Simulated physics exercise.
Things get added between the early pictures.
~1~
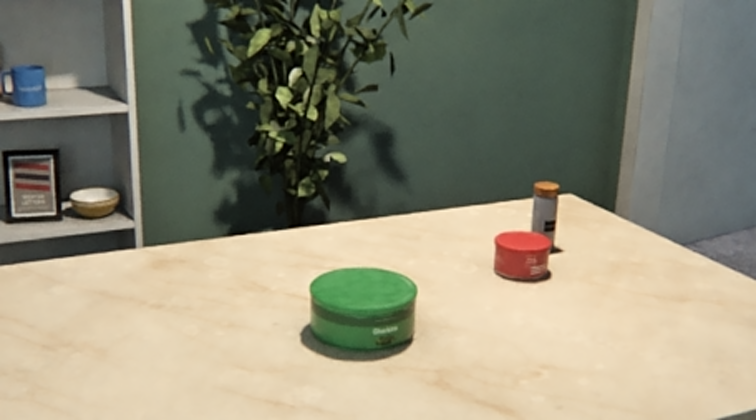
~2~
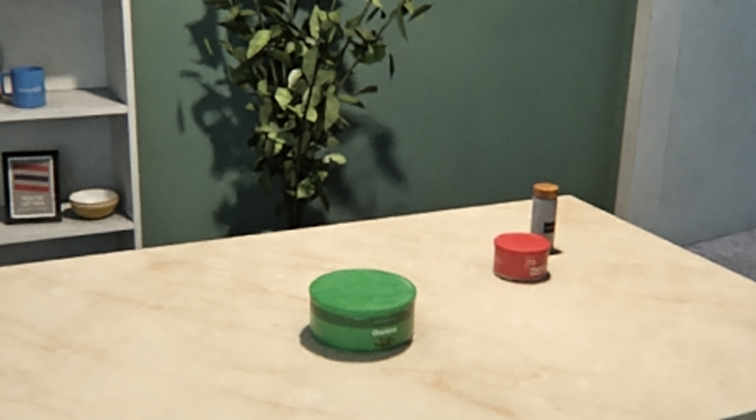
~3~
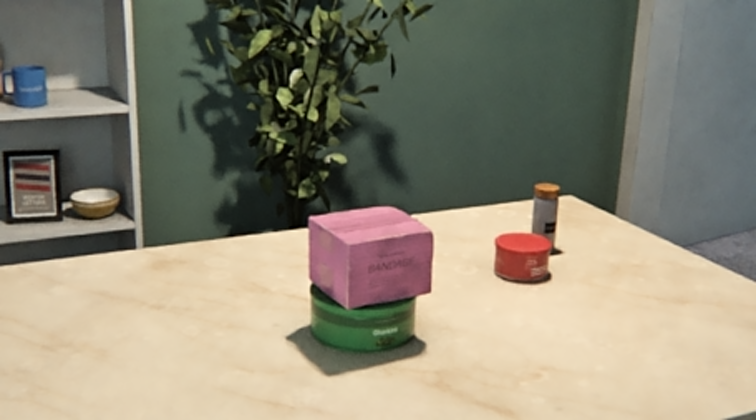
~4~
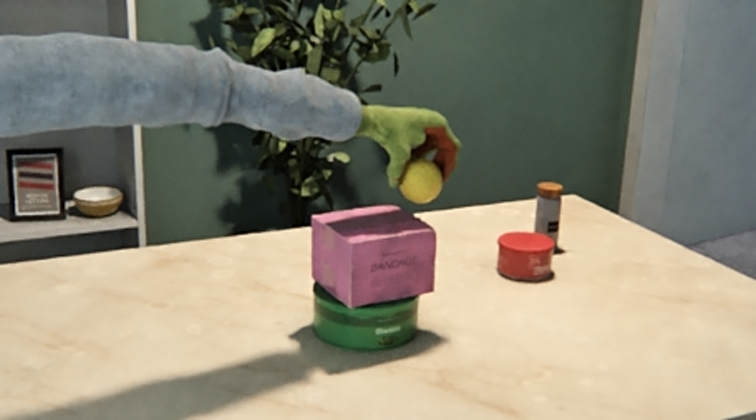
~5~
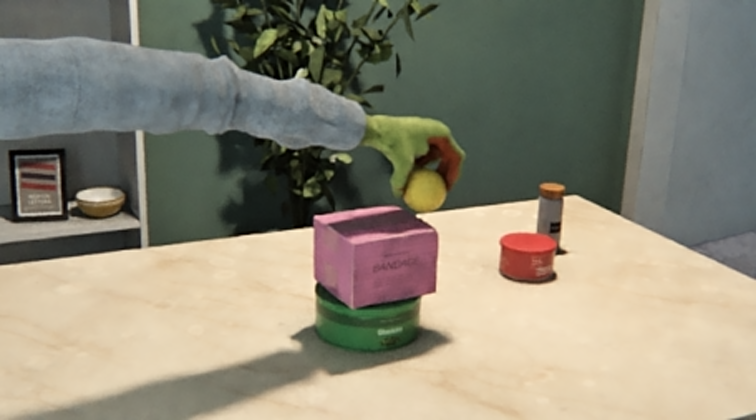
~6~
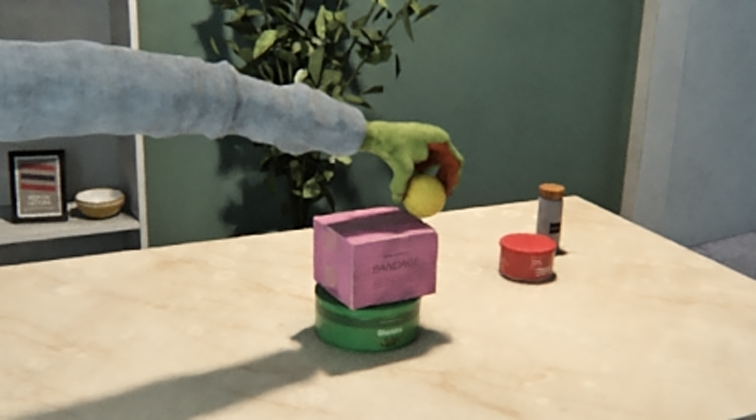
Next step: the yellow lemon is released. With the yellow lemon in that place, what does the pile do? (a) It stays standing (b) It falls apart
b, it falls apart.
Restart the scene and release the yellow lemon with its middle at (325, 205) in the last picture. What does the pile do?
In the end the pile crashes down.
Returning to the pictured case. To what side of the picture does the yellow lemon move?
Direction of travel: Rightward.
Then, 0.50 s later than the last frame, yellow lemon now fallen.
Then, 0.60 s later than the last frame, things are still on the move.
Then, 2.00 s later than the last frame, nothing new.
When it is over, fallen, yellow lemon; the other 4 as before. End places, in pixels of the last picture, yellow lemon near (457, 294). The pile gives way.
